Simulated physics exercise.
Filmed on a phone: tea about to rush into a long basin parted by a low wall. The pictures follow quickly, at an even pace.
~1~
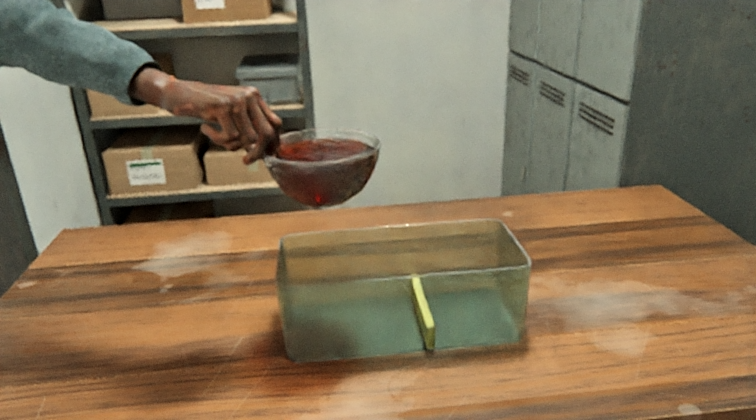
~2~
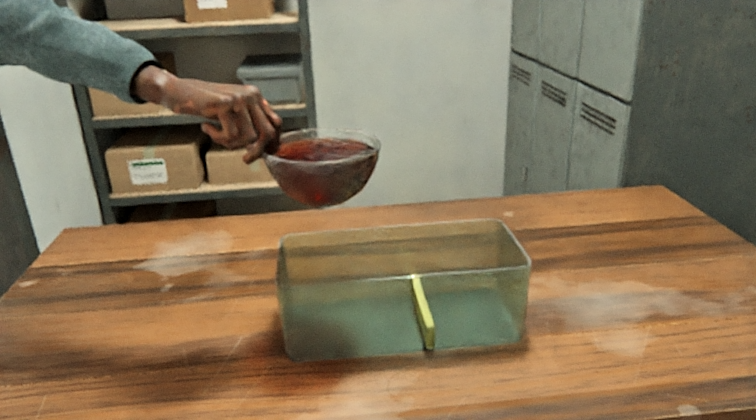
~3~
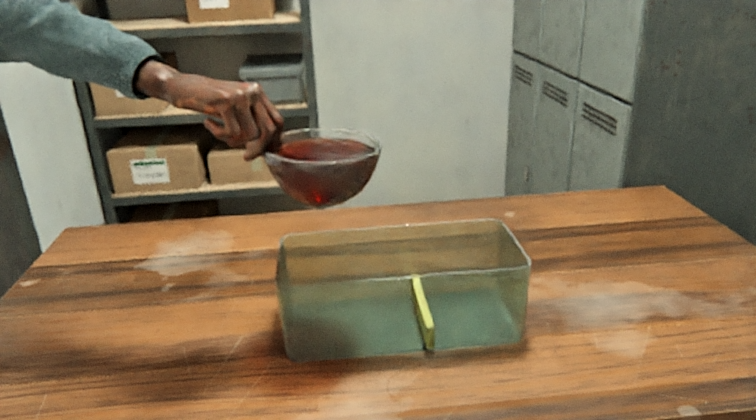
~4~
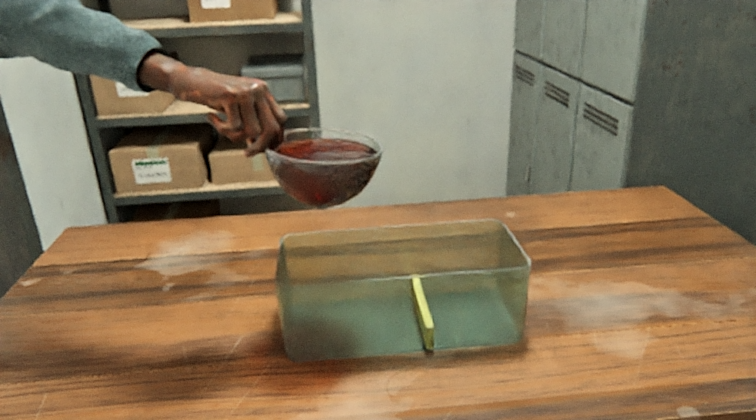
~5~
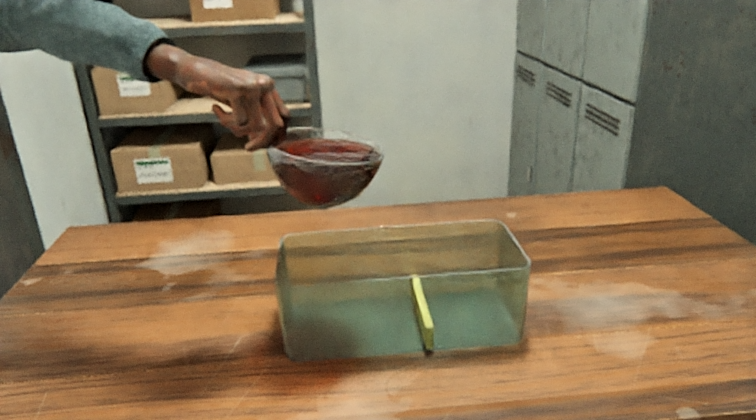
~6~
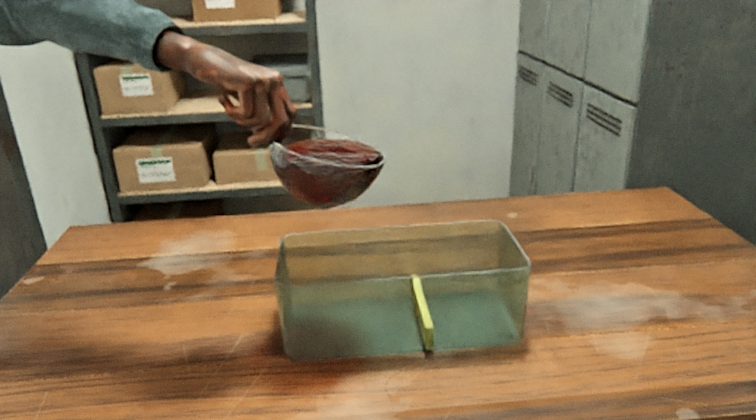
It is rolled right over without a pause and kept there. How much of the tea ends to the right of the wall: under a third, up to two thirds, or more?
The share right of the wall is from a third to two thirds.
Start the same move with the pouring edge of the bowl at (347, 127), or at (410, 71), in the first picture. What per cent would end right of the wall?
The first gives 20 %, the second 80 %.
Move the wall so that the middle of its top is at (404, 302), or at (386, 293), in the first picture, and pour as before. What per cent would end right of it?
Roughly 75 per cent, and 90 per cent.
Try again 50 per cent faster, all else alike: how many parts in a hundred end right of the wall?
Some 45 per cent.
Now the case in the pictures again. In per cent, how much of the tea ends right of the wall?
About 60 per cent.
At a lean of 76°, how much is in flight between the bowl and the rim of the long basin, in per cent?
Close to 40 per cent.
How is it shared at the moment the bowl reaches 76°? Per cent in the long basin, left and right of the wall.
Some 5 per cent left and 25 right.
A moment on, the bowl is tipped on its side and 32 per cent is still to pour, 4 is left of the wall and 26 right of it.
Next, the bowl is tipped right over and 0 per cent is still to pour, 38 is left of the wall and 59 right of it.
Then the bowl is tipped right over and 0 per cent is still to pour, 40 is left of the wall and 58 right of it.
Later the bowl is tipped right over and 0 per cent is still to pour, 40 is left of the wall and 58 right of it.
Finally, 40 per cent lies left of the wall, 58 right of it and 1 outside.
